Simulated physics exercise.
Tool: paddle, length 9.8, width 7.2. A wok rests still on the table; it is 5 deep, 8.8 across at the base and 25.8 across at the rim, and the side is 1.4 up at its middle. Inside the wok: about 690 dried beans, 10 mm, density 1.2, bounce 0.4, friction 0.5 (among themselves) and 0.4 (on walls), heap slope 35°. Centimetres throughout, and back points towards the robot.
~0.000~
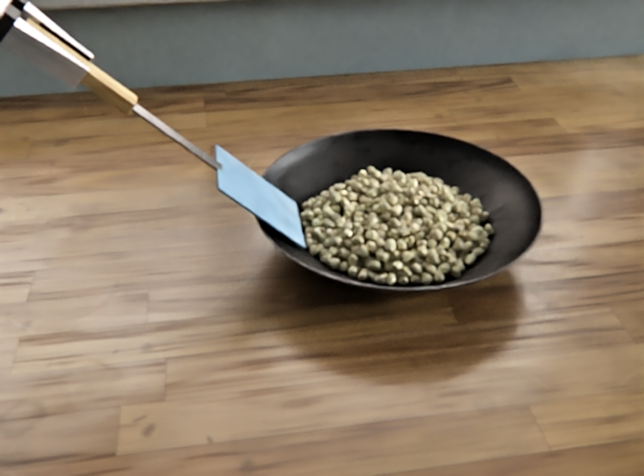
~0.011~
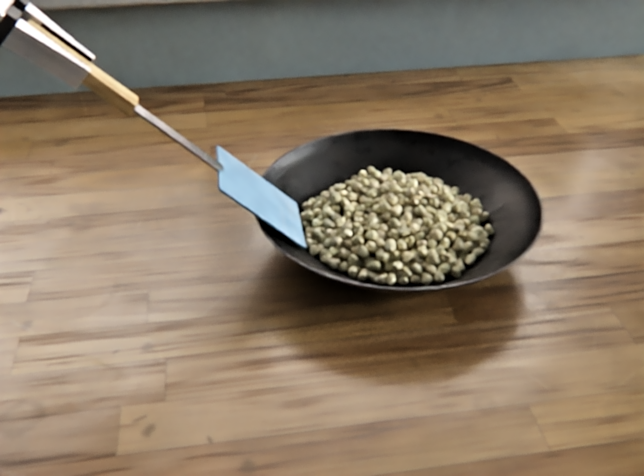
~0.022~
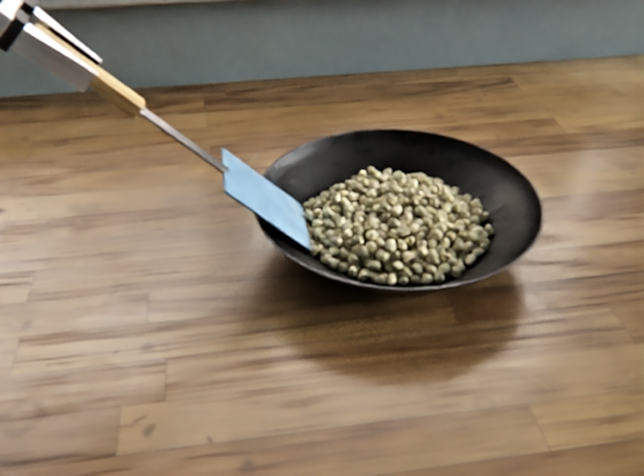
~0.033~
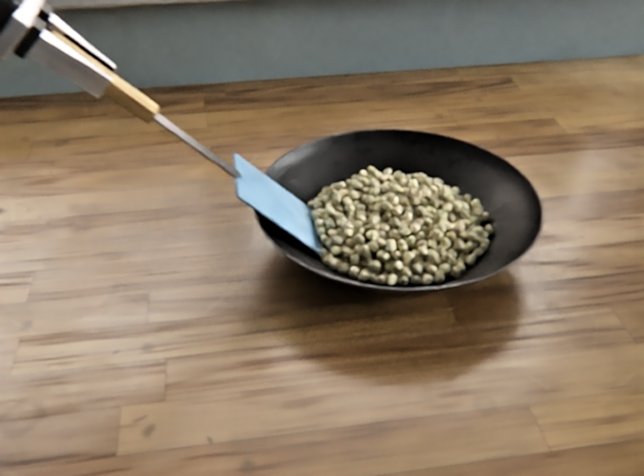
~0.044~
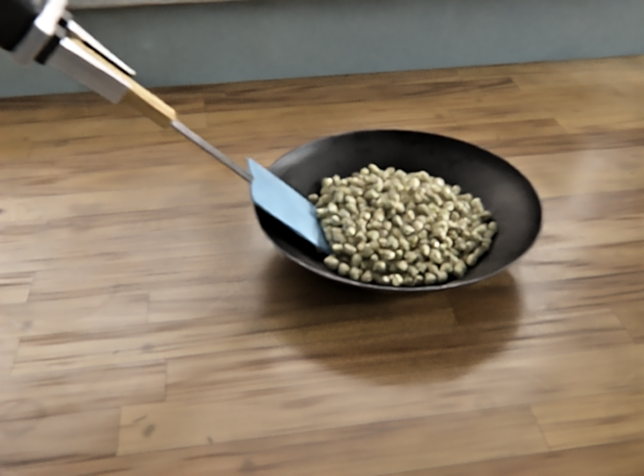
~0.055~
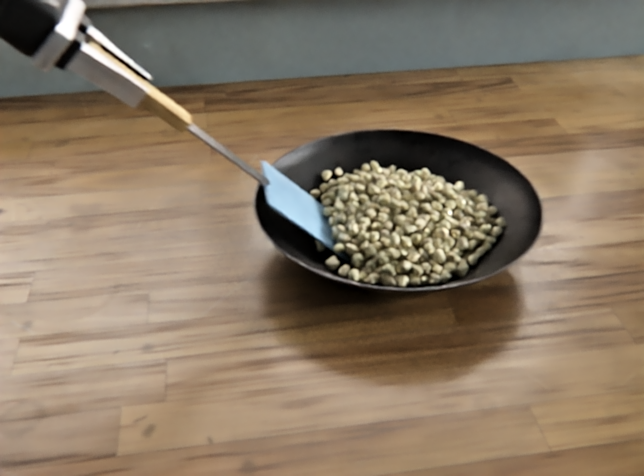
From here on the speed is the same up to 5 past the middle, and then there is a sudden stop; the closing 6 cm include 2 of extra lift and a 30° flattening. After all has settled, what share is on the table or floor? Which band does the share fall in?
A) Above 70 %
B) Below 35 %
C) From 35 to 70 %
Option B: Below 35 %.
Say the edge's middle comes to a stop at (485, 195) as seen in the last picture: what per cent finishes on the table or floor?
Something close to 45 in a hundred.
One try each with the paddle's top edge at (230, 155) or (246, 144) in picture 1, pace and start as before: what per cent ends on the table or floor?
I'd say near 10 per cent for the first and near 15 per cent for the second.
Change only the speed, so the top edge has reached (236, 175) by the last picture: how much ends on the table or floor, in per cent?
Expect about 0 per cent there.
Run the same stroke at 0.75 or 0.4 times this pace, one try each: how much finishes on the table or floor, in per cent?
Around 5 per cent and around 0 per cent.
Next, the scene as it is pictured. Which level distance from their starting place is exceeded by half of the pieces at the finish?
The figure is about 5 cm.
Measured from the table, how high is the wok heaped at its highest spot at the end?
Some 7.0 cm above the table.
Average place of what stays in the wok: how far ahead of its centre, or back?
I'd put it at roughly 5.0 cm toward the front.
After 0.08 s, sloping 44°, highest piece 5 above the table; 693 in the wok.
After 0.11 s, sloping 34°, highest piece 6 above the table; 693 in the wok.
After 0.32 s, sloping 15°, highest piece 7 above the table; 656 in the wok, 29 on the table or floor, 8 on the blade or in flight.
After 1.37 s, sloping 15°, highest piece 7 above the table; 649 in the wok, 44 on the table or floor.
In the end, 649 in the wok, 44 on the table or floor. That is 6 % on the table or floor.
